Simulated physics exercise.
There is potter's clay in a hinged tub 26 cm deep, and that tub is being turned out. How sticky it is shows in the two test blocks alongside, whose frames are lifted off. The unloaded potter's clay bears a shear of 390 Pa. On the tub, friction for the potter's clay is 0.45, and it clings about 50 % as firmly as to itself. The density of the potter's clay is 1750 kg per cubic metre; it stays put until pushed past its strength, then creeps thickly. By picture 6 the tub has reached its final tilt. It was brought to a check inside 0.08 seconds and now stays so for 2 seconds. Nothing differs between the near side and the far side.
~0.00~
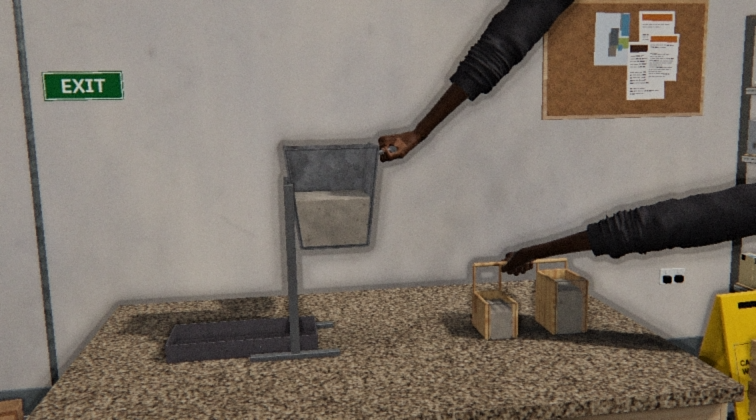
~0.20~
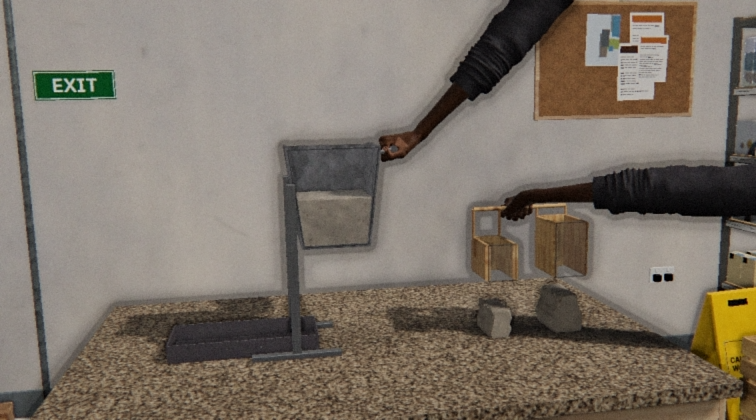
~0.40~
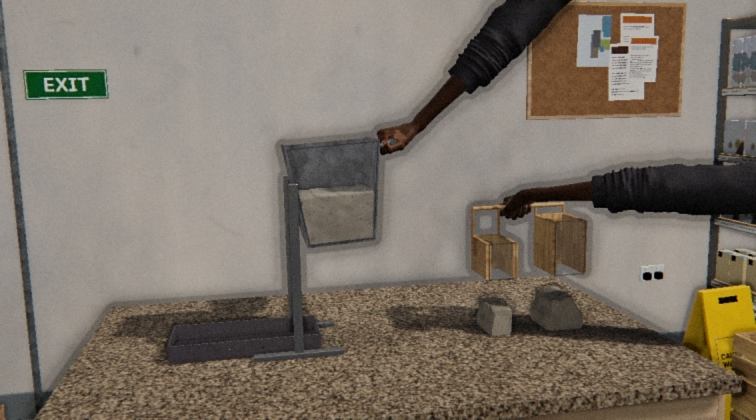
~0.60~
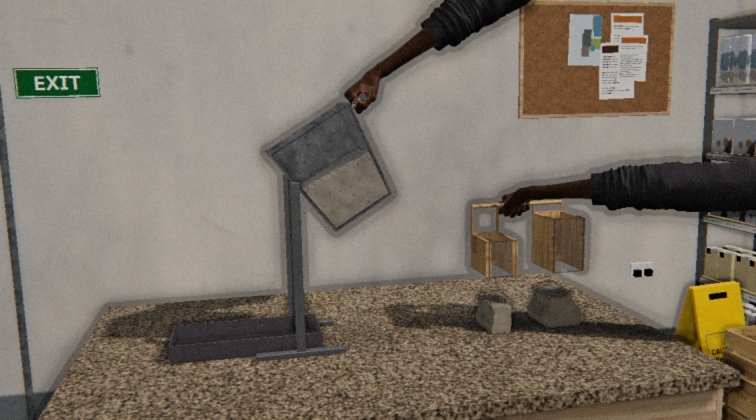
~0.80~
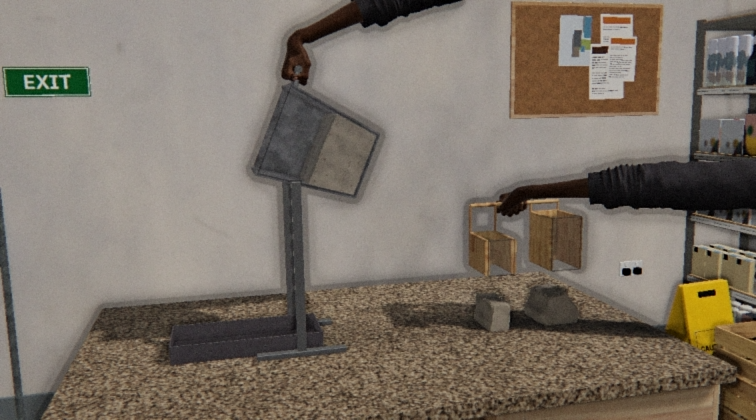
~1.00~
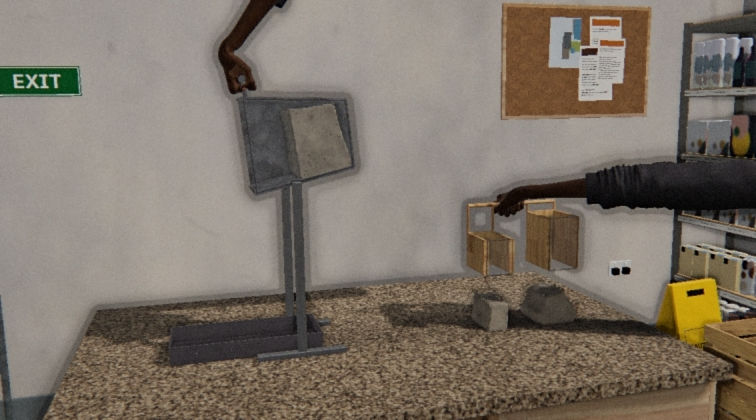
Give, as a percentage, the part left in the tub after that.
I would say roughly 58 per cent is left.
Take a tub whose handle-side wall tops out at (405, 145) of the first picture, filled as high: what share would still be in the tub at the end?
I'd guess around 45 per cent remains.
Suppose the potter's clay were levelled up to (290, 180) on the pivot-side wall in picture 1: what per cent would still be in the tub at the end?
45 %.
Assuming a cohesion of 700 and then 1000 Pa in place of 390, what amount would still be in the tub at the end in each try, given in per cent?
Roughly 60 % followed by roughly 100 %.
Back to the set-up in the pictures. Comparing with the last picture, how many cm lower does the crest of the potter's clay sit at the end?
11 cm or so.
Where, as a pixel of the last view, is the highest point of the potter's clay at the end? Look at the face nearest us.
Somewhere near (333, 146) in the last view.
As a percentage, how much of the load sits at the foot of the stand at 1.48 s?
About 0 per cent.
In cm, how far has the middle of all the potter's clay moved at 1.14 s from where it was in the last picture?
Roughly 6 centimetres.
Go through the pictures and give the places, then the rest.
The first picture shows handle-side rim at (376, 147), tilt 0 degrees; highest point of the potter's clay at (314, 199); test blocks 8.6 cm, 13 cm high (left to right).
The second picture shows handle-side rim at (377, 147), tilt 0 degrees; highest point of the potter's clay at (316, 199); test blocks 8.5 cm, 11 cm high (left to right).
The third picture shows handle-side rim at (376, 140), tilt 4 degrees; highest point of the potter's clay at (372, 192); test blocks 8.5 cm, 10 cm high (left to right).
The fourth picture shows handle-side rim at (347, 104), tilt 31 degrees; highest point of the potter's clay at (369, 154); test blocks 8.5 cm, 9.9 cm high (left to right).
The fifth picture shows handle-side rim at (289, 86), tilt 67 degrees; highest point of the potter's clay at (339, 115); test blocks 8.5 cm, 9.8 cm high (left to right).
The sixth picture shows handle-side rim at (242, 100), tilt 96 degrees; highest point of the potter's clay at (330, 105); test blocks 8.5 cm, 9.8 cm high (left to right).
By 1.14 s, the tub is at 96 degrees and holds 100 %.
By 1.31 s, the tub is at 96 degrees and holds 76 %.
By 1.48 s, the tub is at 96 degrees and holds 61 %.
By 1.65 s, the tub is at 96 degrees and holds 58 %.
By 3.00 s, at the end, the tub is at 96 degrees and holds 58 %.
